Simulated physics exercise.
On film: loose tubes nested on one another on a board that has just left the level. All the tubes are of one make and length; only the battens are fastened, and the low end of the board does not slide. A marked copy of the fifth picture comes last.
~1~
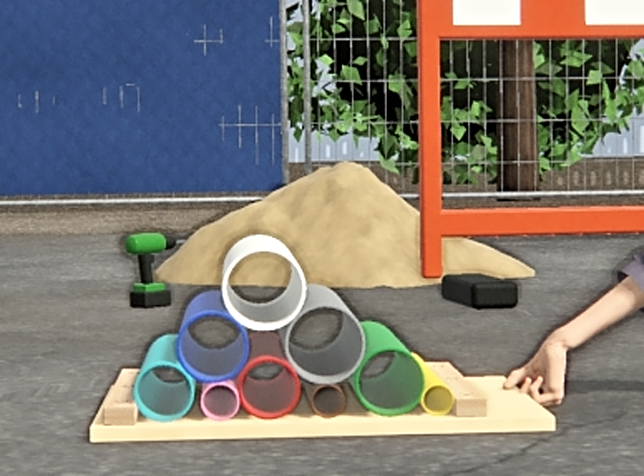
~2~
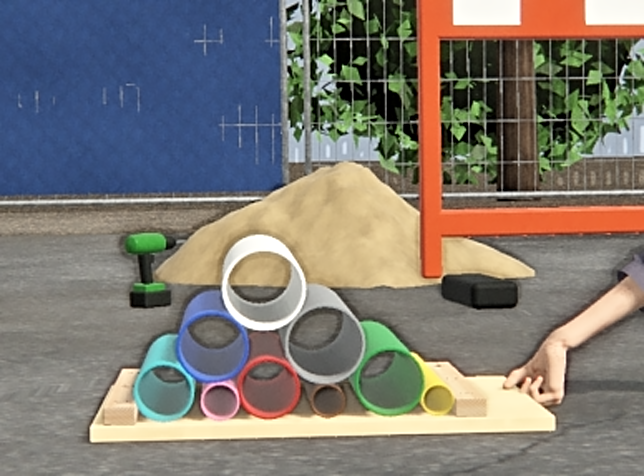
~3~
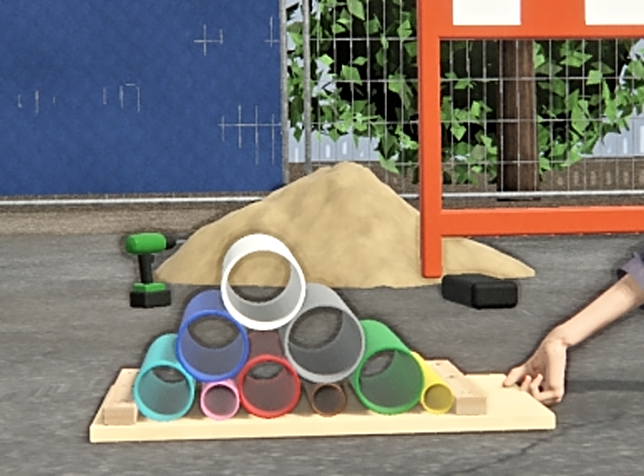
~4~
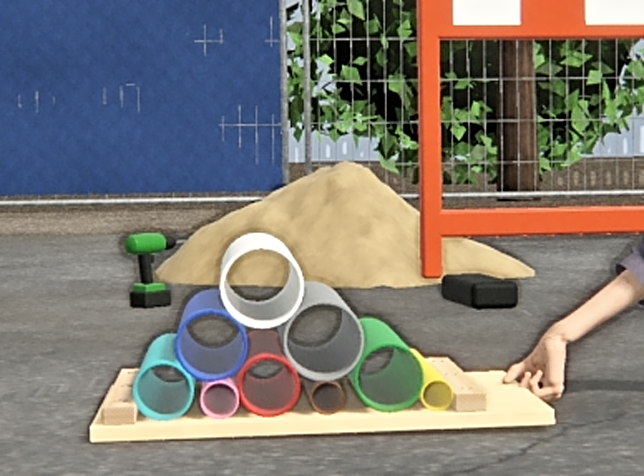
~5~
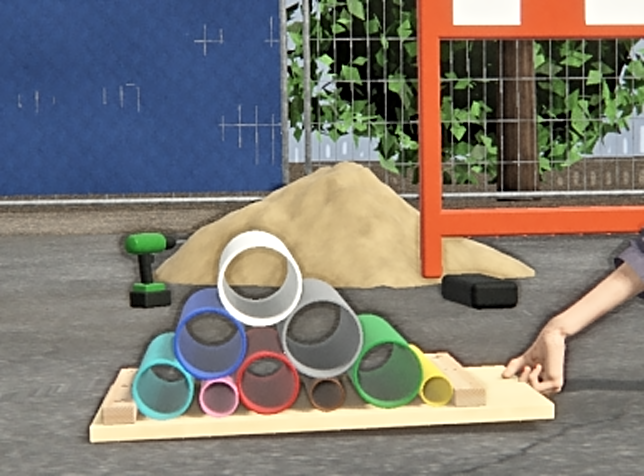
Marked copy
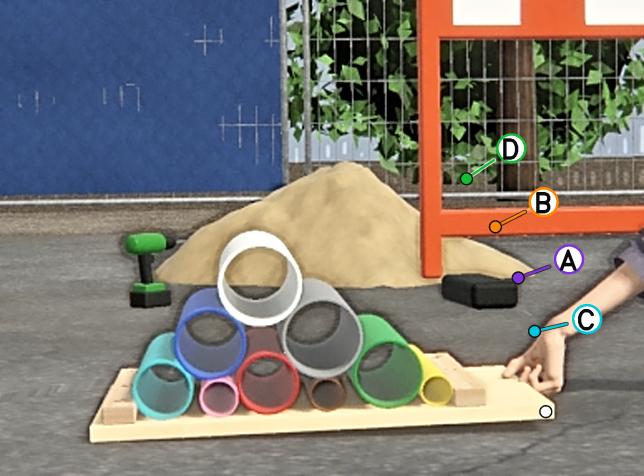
The clip opens on colourful tubes stacked between battens on a wooden board, with a hand at its right end and a sand mound behind. The hand then raises that end very slightly, and the tubes shift barely leftward with the board, the stack keeping its shape.
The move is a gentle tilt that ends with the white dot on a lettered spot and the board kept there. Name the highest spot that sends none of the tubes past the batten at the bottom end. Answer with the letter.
Up to D.
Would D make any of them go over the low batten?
No.
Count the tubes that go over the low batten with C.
It comes to none.
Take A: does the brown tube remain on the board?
Yes, with A.
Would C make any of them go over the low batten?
No, at C.
On the marked copy, A at (519, 278); B at (496, 227); C at (534, 332); D at (466, 179); the white dot at (546, 411).
Taking D. A third of the way, board at 19°.
Two thirds of the way, board at 33°.
When it is over, board at 33°, none over the low batten.
As for the rest, A none over the low batten; B none over the low batten; C none over the low batten.
